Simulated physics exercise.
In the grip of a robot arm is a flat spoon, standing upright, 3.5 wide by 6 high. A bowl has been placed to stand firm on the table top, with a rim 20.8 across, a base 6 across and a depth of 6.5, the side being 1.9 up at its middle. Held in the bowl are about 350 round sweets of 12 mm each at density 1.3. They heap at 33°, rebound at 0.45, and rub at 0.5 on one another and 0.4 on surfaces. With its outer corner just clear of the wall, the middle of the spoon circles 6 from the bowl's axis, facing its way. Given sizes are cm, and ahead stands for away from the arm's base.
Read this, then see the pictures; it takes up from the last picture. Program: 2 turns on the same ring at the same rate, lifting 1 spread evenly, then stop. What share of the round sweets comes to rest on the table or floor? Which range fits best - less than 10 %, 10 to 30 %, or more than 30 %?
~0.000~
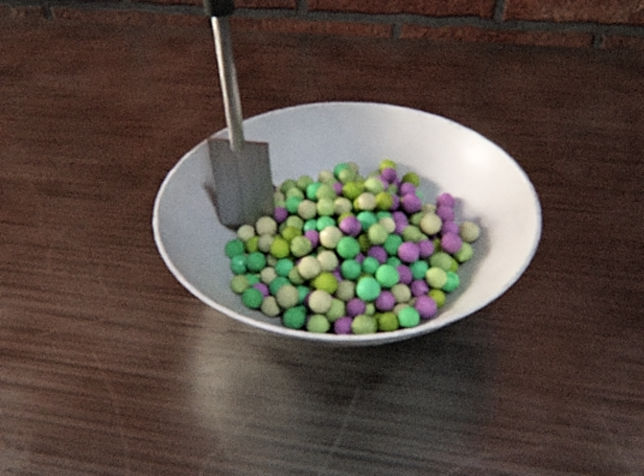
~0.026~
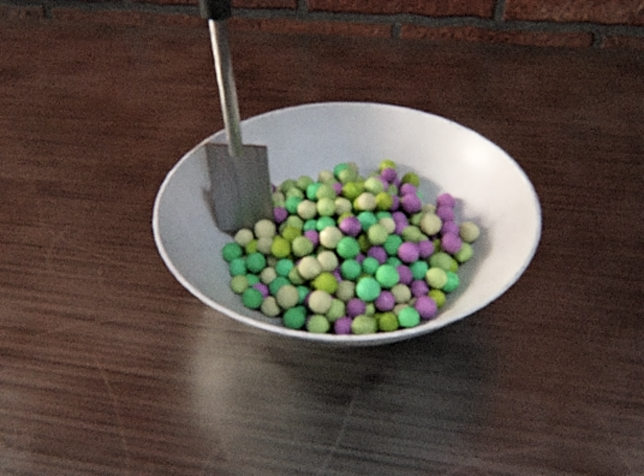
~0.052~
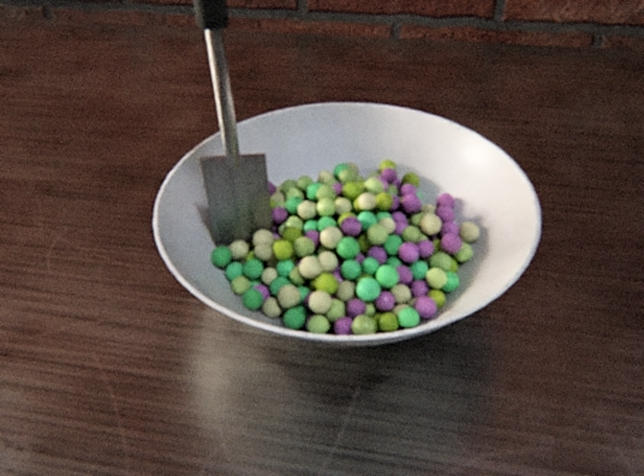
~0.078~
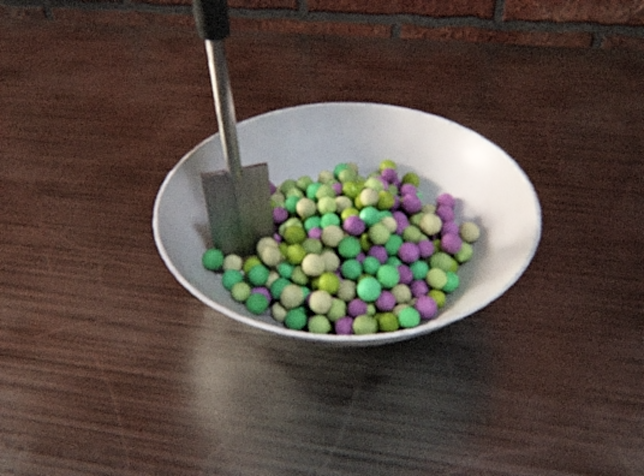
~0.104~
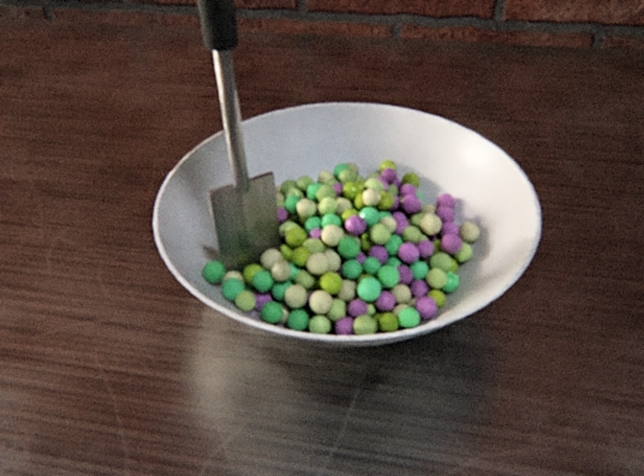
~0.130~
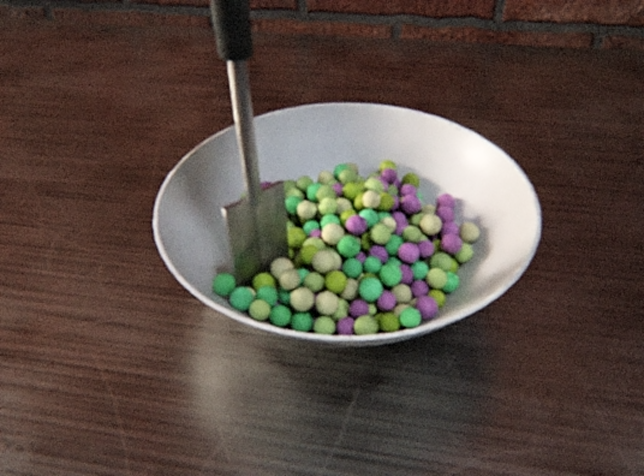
The range that fits is less than 10 %.
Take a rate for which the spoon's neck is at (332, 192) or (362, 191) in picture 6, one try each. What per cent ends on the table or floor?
So, roughly 25 percent the first time and 25 percent the second.
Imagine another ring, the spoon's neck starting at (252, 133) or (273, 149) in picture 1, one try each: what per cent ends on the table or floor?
Near 5 per cent and near 0 per cent, in that order.
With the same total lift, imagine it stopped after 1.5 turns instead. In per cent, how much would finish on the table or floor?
Estimate: About 5 percent.
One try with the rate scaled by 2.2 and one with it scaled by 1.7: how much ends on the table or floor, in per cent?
Estimates in order: Near 30 % and near 20 %.
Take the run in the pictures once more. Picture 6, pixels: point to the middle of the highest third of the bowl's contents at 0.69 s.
Near (285, 196).
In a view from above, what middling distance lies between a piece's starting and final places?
Somewhere around 2 centimetres.
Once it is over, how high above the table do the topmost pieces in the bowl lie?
It reaches some 6.0 cm above the table.
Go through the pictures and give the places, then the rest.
The first frame shows spoon neck at (234, 117), 0° round; upper third of the load around (351, 223), from x 235 to 470, top at y 170; 352 in the bowl.
The second frame shows spoon neck at (232, 121), 4° round; upper third of the load around (350, 223), from x 230 to 470, top at y 170.
The third frame shows spoon neck at (229, 131), 15° round; upper third of the load around (350, 224), from x 220 to 470, top at y 170.
The fourth frame shows spoon neck at (230, 144), 27° round; upper third of the load around (349, 226), from x 215 to 470, top at y 170.
The fifth frame shows spoon neck at (238, 157), 39° round; upper third of the load around (349, 225), from x 215 to 470, top at y 170.
The sixth frame shows spoon neck at (250, 168), 51° round; upper third of the load around (349, 226), from x 225 to 470, top at y 170; 352 in the bowl.
By 0.69 s, 315° round, highest piece 8 above the table; 339 in the bowl, 10 on the table or floor, 3 in flight or on the tool.
By 1.26 s, 219° round, highest piece 7 above the table; 330 in the bowl, 22 on the table or floor.
By 1.74 s, 0° round, highest piece 6 above the table; 329 in the bowl, 23 on the table or floor.
By 2.44 s, 0° round, highest piece 6 above the table; 329 in the bowl, 23 on the table or floor.
Final count, 329 in the bowl, 23 on the table or floor. That is 7 % on the table or floor.
